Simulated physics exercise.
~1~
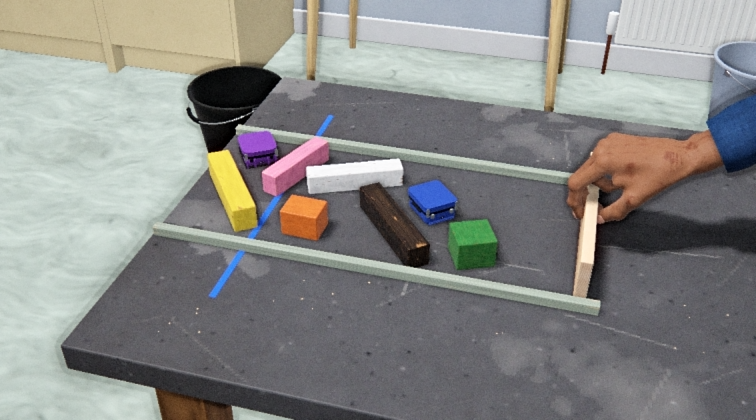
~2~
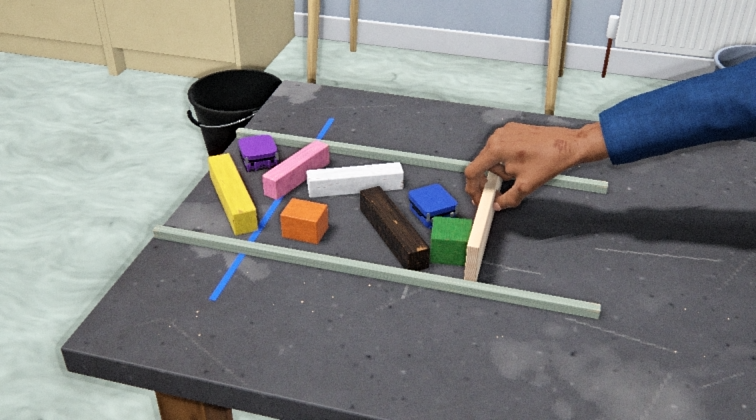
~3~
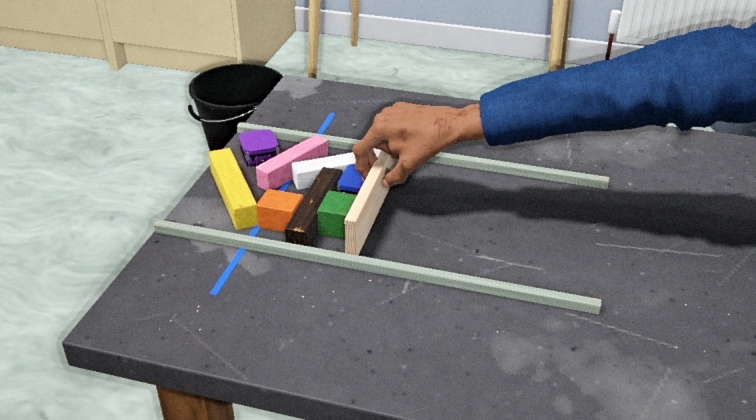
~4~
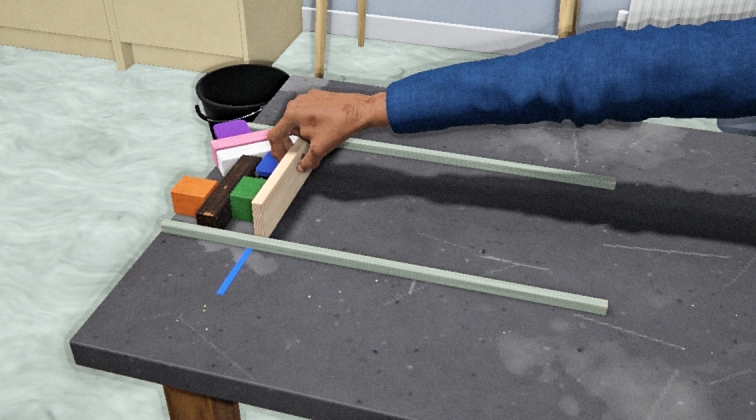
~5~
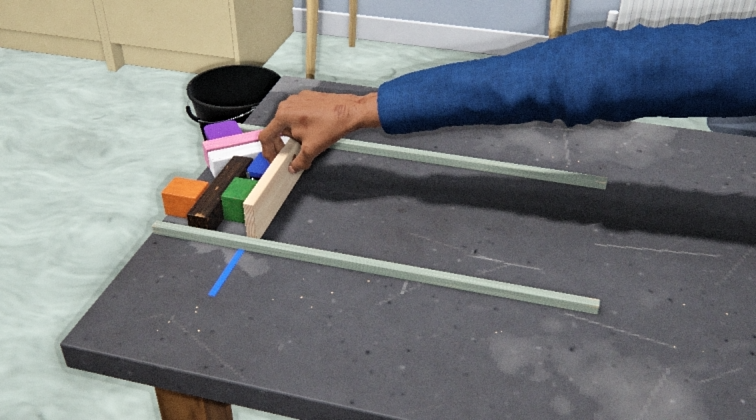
A hand slid an upright wooden board leftward between two rails, sweeping colourful blocks and bars across a dark table past the blue tape. The yellow bar disappeared over the far left edge, while the others ended up bunched there, with the board still held behind them.
